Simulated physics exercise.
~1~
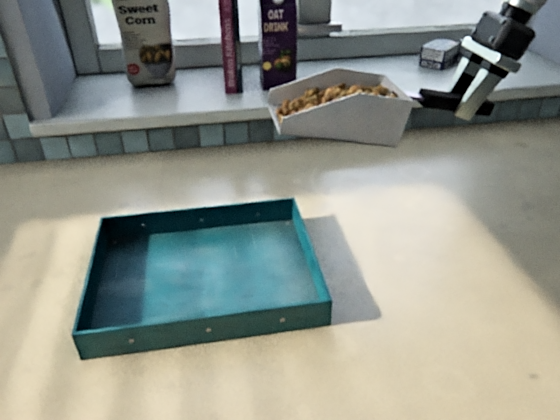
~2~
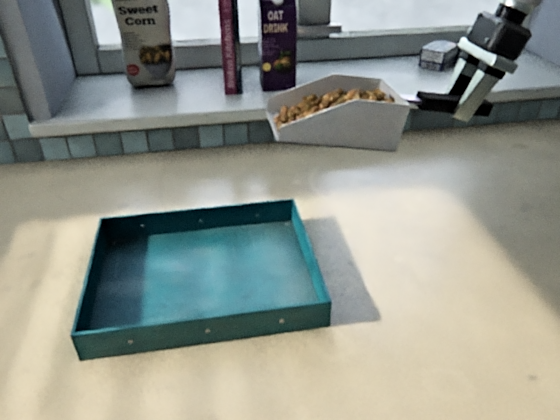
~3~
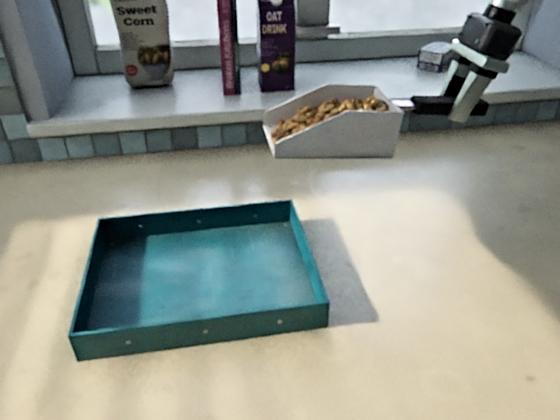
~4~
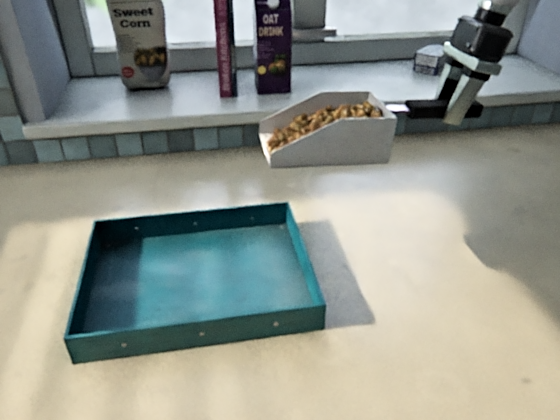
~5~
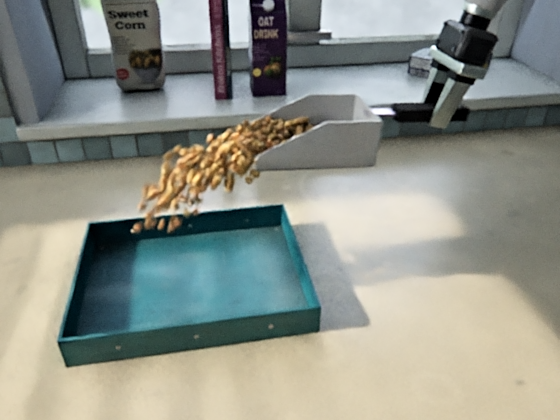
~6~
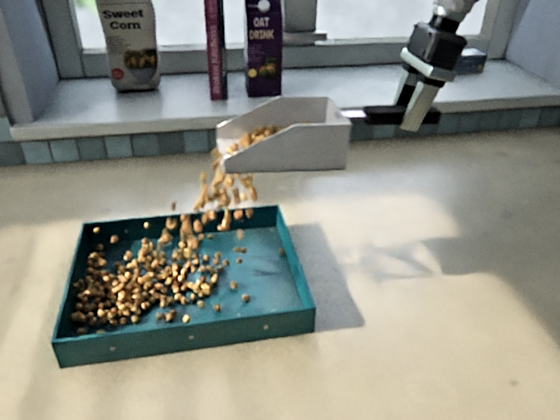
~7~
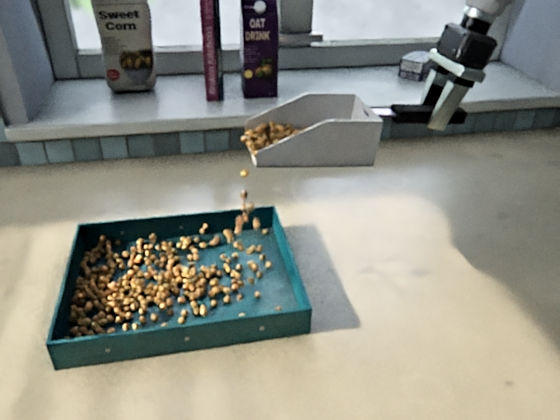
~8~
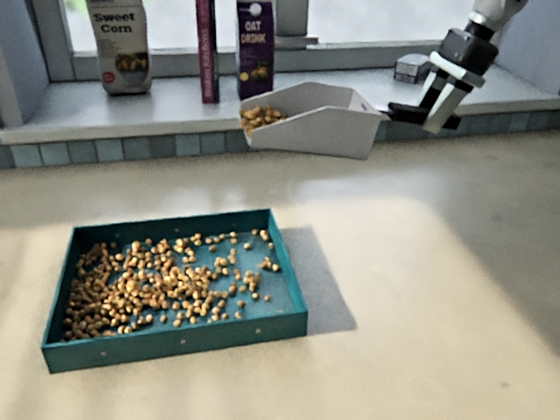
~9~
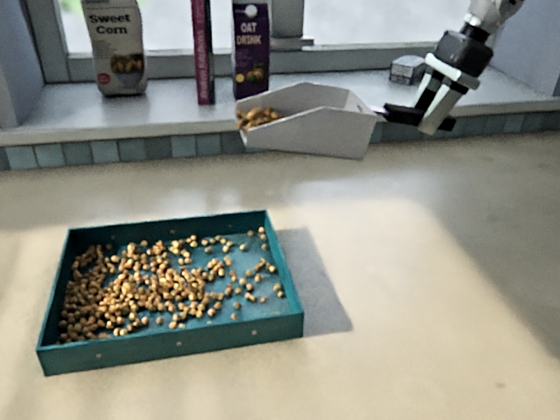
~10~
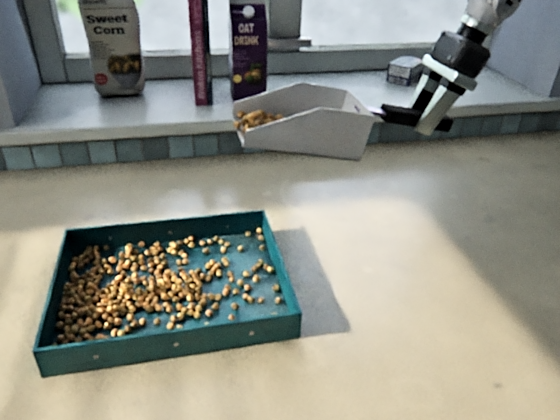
A robot arm jerks a white scoop, spilling most of its chickpeas into a teal tray.
